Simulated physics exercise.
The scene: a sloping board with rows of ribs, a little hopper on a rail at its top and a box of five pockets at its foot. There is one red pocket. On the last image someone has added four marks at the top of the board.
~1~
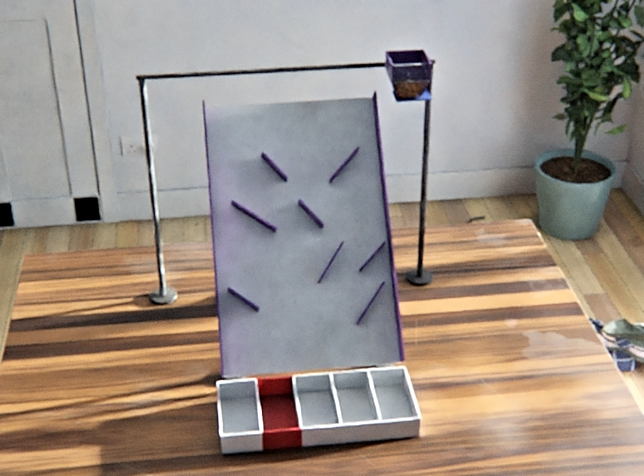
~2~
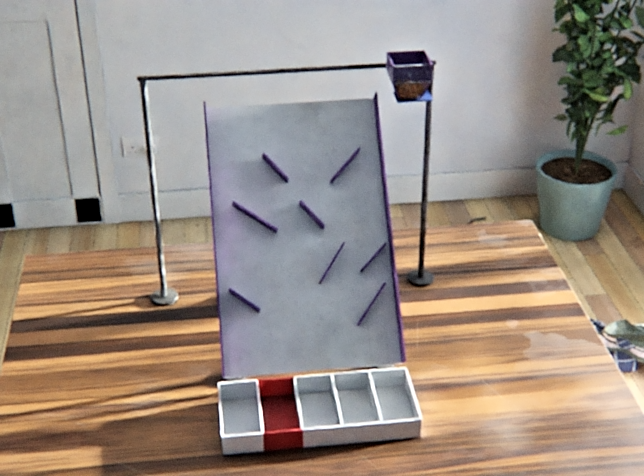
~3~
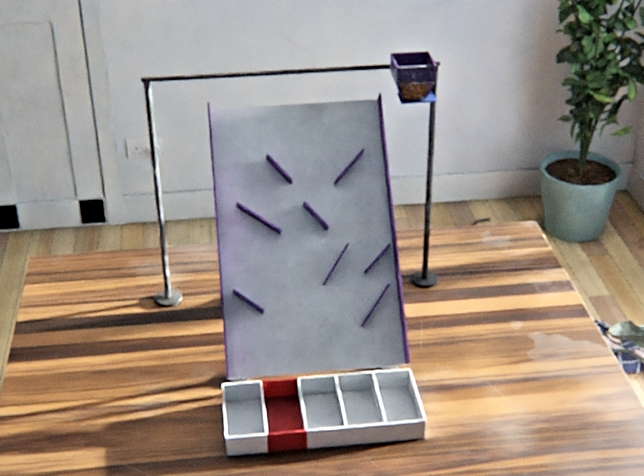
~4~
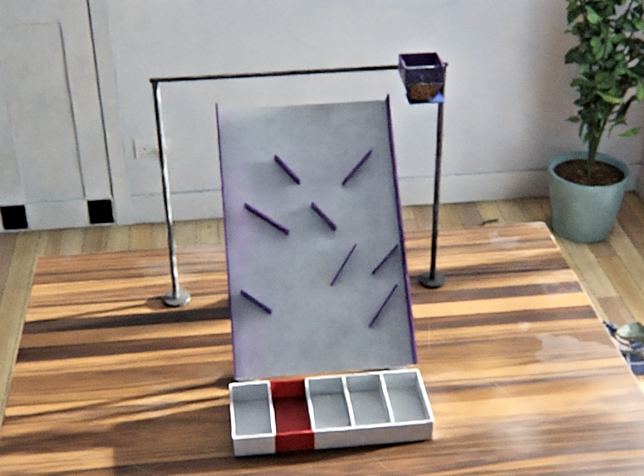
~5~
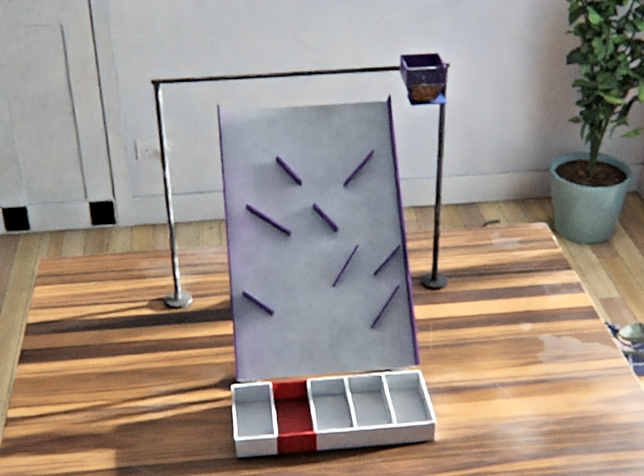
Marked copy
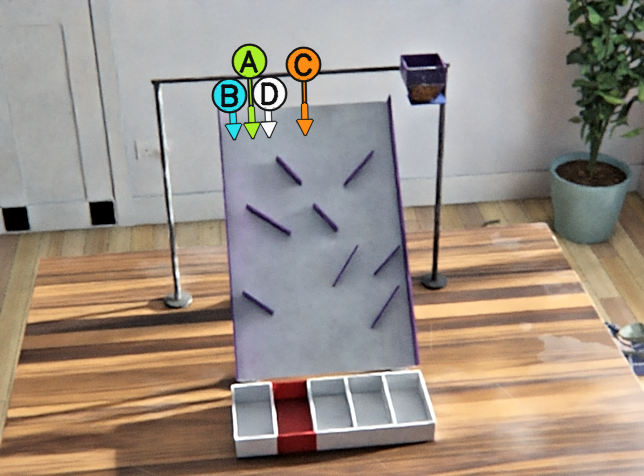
In a room with a pale wall and wooden floor, seen from slightly above, a striped wooden table stands before a potted plant at right. On it, a grey sloping board with purple edges and slanted ribs rises behind a white box of five pockets, the second from left red, while a small purple hopper sits at a dark rail's right end. Nothing in the scene moves; only the camera drifts slightly.
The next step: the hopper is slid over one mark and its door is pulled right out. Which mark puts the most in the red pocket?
It is C.
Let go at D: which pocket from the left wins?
It is the third one.
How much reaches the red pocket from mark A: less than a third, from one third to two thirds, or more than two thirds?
Mark A gives less than a third.
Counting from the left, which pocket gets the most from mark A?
The third from the left.
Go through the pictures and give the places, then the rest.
Hopper at (408, 87), cereal balls, door shut, in the first picture.
Ribs (263, 153) to (288, 179), (332, 179) to (360, 148), (233, 202) to (277, 229), in the second picture.
Ribs (304, 201) to (328, 227), (325, 282) to (348, 243), (367, 270) to (390, 244), in the third picture.
Ribs (241, 290) to (271, 311), (371, 325) to (397, 285), in the fourth picture.
Red pocket at (297, 442), number 2 of 5 from the left, in the fifth picture.
On the marked copy, mark A meets the board at (252, 132); mark B meets the board at (234, 133); mark C meets the board at (305, 129); mark D meets the board at (268, 131).
Choosing A, a small part in the red pocket, most in other pockets, a small part outside the box.
Choosing B, a small part in the red pocket, most in other pockets, a stray few outside the box.
Choosing C, about a third in the red pocket, about half in other pockets, a small part outside the box.
Choosing D, a small part in the red pocket, most in other pockets, a small part outside the box.
